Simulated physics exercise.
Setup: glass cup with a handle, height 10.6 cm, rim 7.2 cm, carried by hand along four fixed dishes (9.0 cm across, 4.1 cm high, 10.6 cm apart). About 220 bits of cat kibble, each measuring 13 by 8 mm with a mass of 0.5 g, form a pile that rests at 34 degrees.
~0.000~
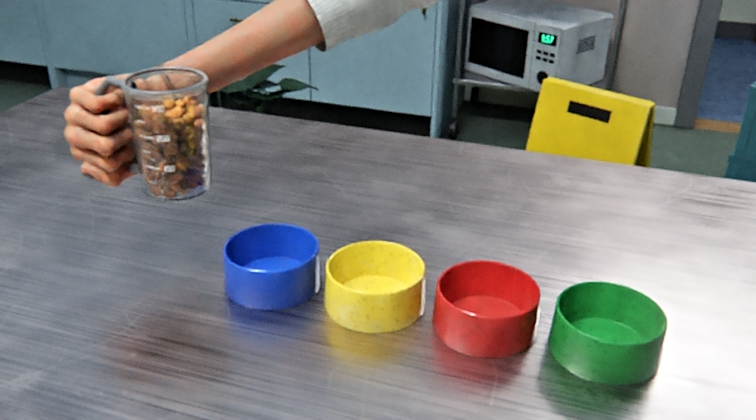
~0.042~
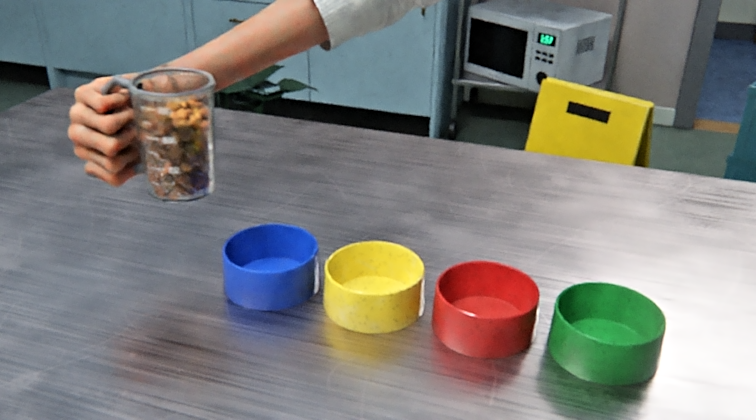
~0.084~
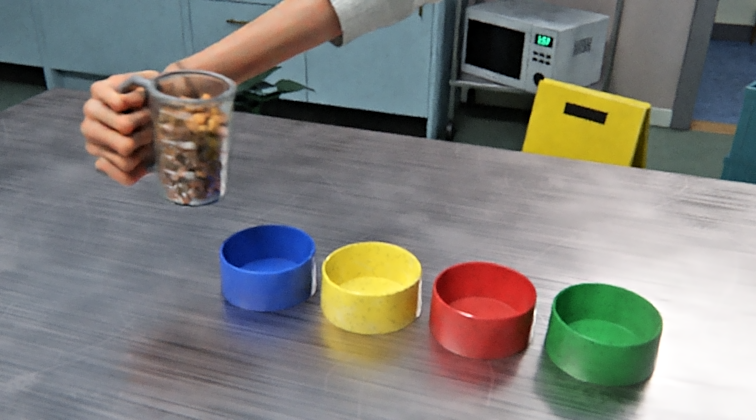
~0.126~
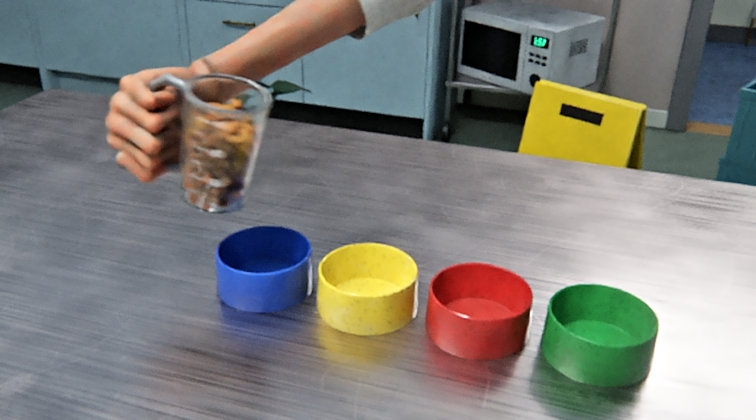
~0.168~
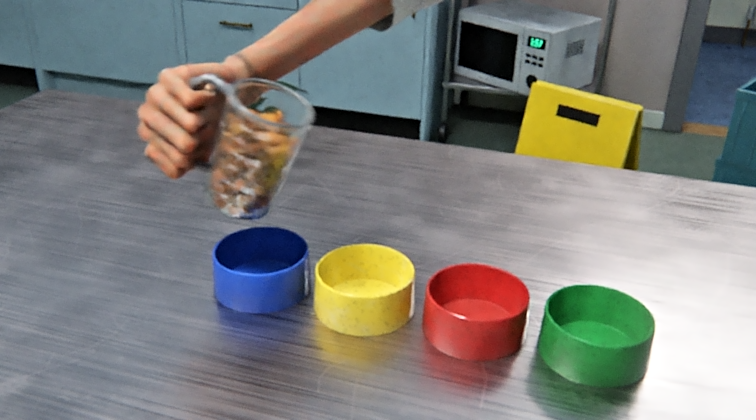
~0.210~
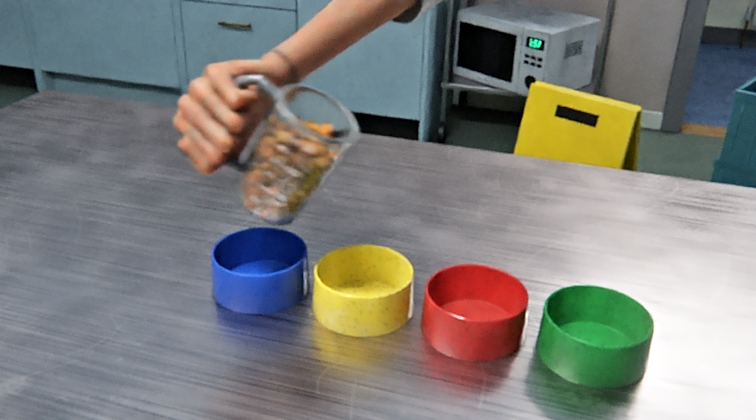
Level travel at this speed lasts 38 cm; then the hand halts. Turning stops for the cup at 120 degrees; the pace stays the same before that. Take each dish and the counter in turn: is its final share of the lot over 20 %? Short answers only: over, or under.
Red under. Blue under. Green over. Yellow under. Counter over.
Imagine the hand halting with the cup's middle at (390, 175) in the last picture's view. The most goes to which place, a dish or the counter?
Result: Biggest portion at red.
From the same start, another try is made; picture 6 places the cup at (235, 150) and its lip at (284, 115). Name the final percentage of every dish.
Kept per dish: Red = 0, blue = 0, green = 70, yellow = 0.
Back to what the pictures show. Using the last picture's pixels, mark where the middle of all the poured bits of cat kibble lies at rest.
After settling, the middle sits near (629, 347).
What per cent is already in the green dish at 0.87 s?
Around 35 in a hundred by then.
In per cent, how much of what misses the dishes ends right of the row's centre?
Share on that side: Roughly 100 %.
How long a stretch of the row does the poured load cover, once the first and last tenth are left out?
Length: Approx. 20 cm.
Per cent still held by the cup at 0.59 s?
65 %.
After 0.44 s, tilt 76 degrees; cup holds 100 %.
Then, at 0.59 s, tilt 106 degrees; cup holds 65 %.
After 0.87 s, tilt 120 degrees; cup holds 20 %, green 35 %.
In the end, at 1.6 s, red 0 %, blue 0 %, green 55 %, yellow 0 %, counter 45 %.
